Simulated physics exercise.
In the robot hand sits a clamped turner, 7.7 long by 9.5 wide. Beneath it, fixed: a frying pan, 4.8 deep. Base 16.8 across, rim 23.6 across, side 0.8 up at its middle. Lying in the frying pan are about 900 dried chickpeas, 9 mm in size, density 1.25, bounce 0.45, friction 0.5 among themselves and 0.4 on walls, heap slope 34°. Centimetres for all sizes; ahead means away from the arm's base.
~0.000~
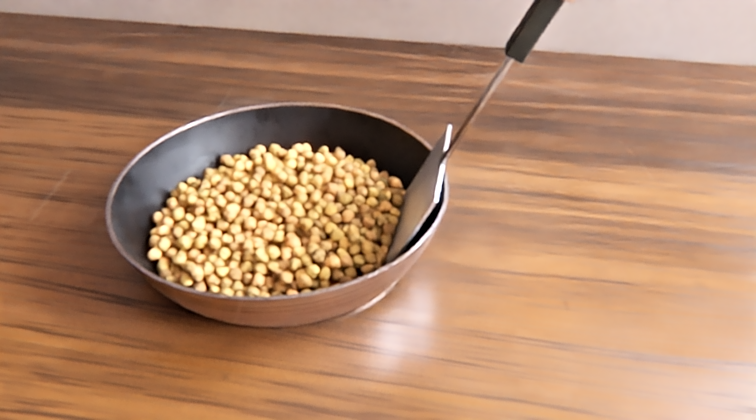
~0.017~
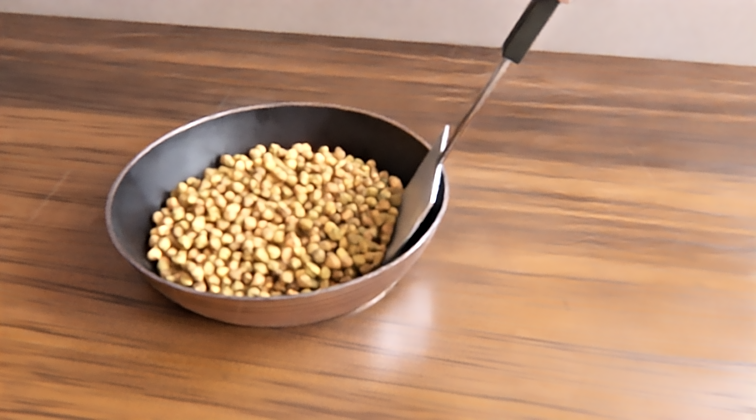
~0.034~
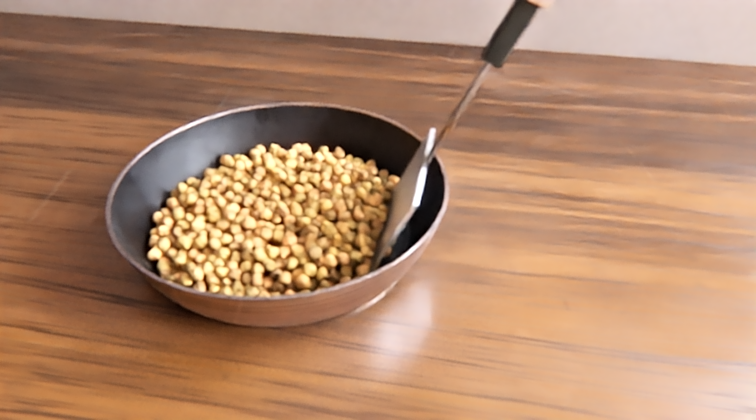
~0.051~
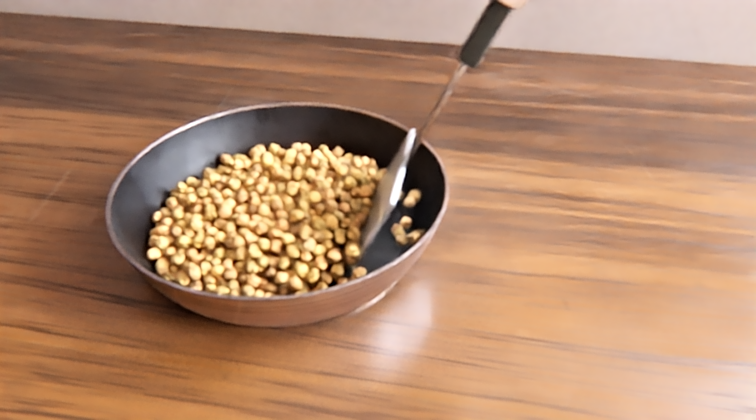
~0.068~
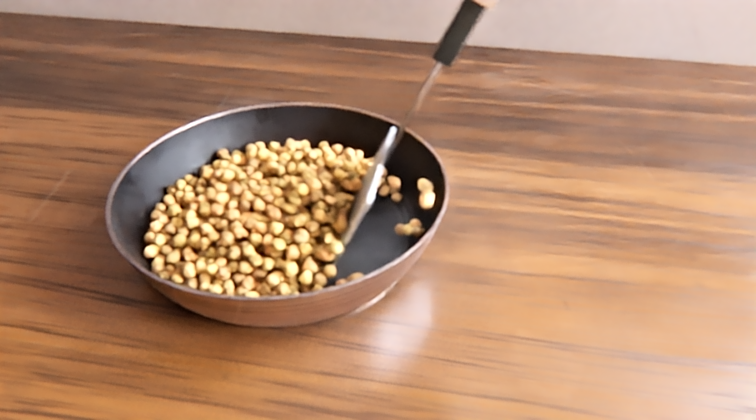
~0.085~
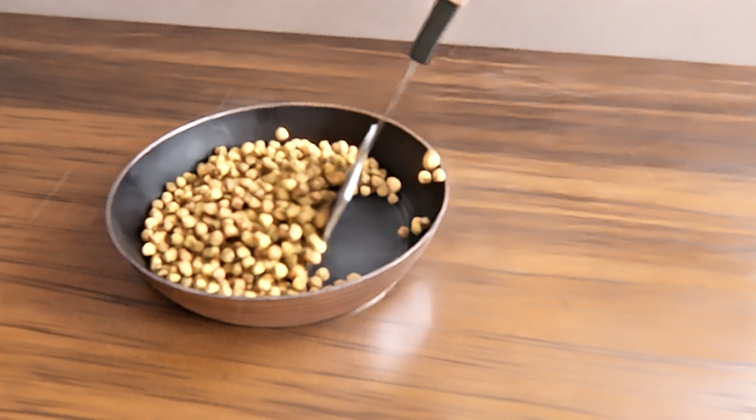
A brown wood-grain surface with a pale wall or strip behind it is seen from above at an angle, in a view that stays still. A round pan with a dark interior and brownish outside sits left of centre, filled with tan chickpeas, a metal turner with a black handle slanting in at its right side. The turner sweeps left through the chickpeas, pushing them leftward and baring dark pan floor, while a few stay scattered at the right.
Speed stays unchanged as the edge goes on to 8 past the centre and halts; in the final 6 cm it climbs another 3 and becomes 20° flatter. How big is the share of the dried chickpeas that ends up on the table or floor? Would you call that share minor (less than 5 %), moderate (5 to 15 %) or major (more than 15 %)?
I would call it major.
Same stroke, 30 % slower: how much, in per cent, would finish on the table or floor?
Estimated share: Some 15 %.
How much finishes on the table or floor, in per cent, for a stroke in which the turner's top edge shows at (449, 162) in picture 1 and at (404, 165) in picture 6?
It works out to about 5 %, more or less.
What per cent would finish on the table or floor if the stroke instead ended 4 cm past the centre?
Then the share is near 5 in a hundred.
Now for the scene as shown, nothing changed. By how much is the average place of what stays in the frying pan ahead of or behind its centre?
Offset: About 4.0 cm, ahead.
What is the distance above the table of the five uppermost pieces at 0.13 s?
Around 8 cm above the table.
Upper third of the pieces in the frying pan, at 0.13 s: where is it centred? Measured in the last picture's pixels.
At about (250, 198).
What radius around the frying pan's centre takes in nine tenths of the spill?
That works out to near 35 cm.
After 0.13 s, sloping 65°, highest piece 15 above the table; 899 in the frying pan, 1 on the blade or in flight.
After 0.17 s, sloping 57°, highest piece 18 above the table; 899 in the frying pan, 1 on the blade or in flight.
After 0.39 s, sloping 45°, highest piece 15 above the table; 698 in the frying pan, 177 on the table or floor, 25 on the blade or in flight.
After 1.44 s, sloping 45°, highest piece 5 above the table; 698 in the frying pan, 202 on the table or floor.
At rest, 698 in the frying pan, 202 on the table or floor. That is 22 % on the table or floor.
